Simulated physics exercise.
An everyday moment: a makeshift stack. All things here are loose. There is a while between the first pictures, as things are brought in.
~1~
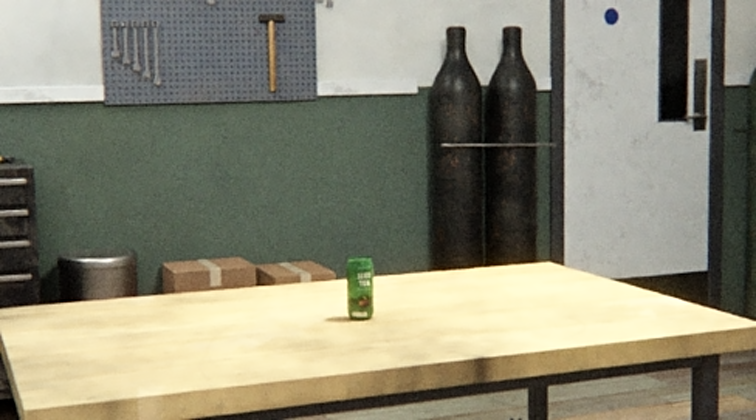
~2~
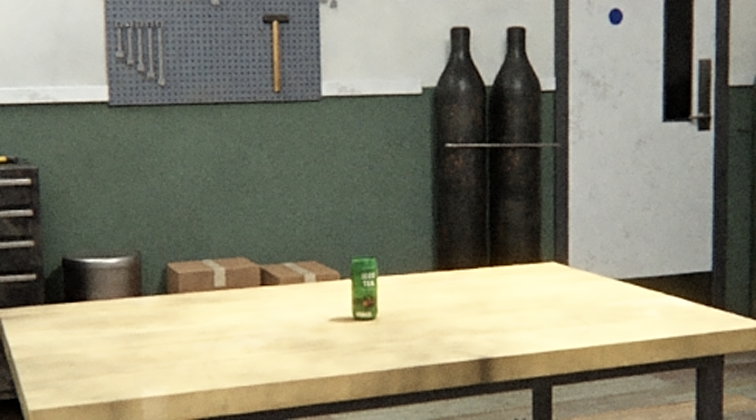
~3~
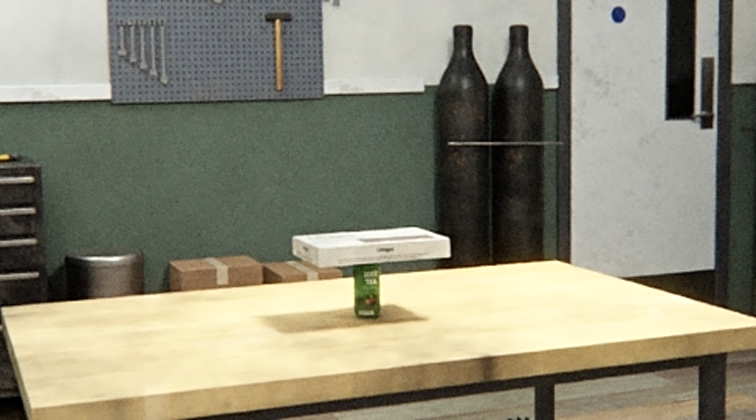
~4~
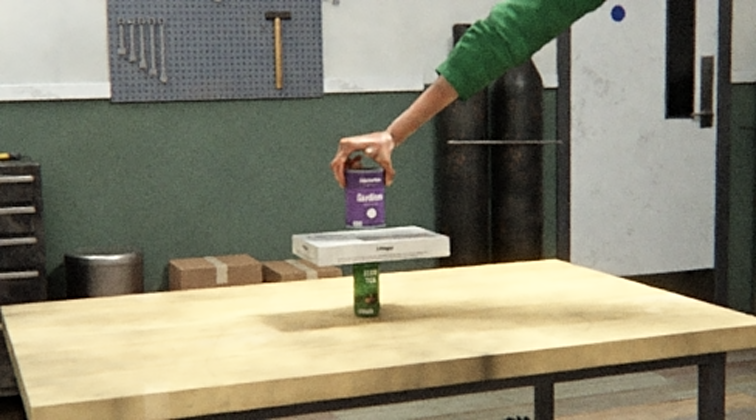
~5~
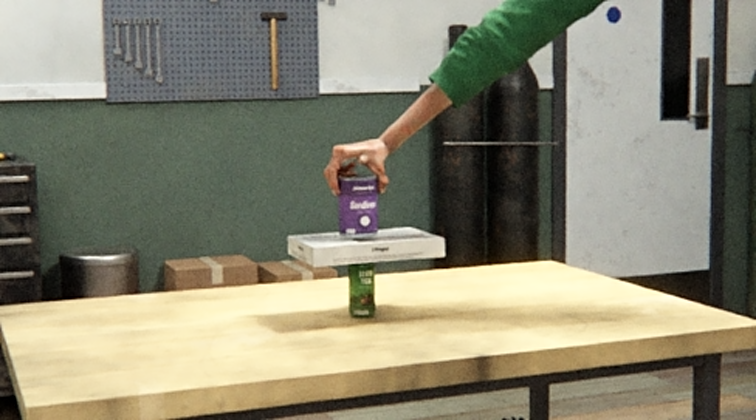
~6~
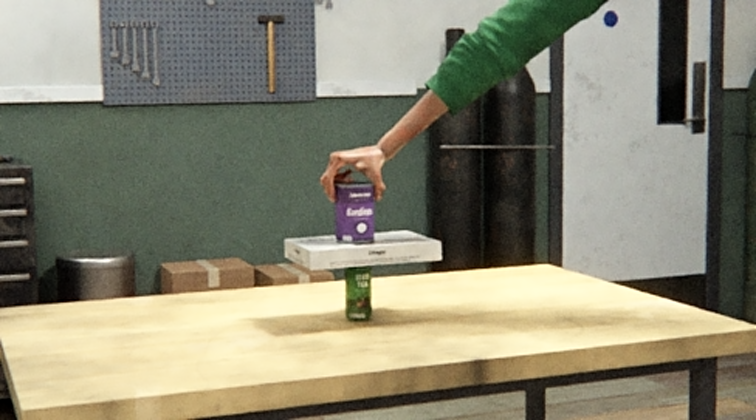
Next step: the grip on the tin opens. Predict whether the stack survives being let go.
The stack is sturdy enough.
Then, 0.20 s on from there, no change.
Then, 0.40 s on from there, purple tin resting near (355, 212).
In the end, all 3 unmoved. At the end, from the last picture's camera, purple tin near (355, 212). The stack keeps its balance.
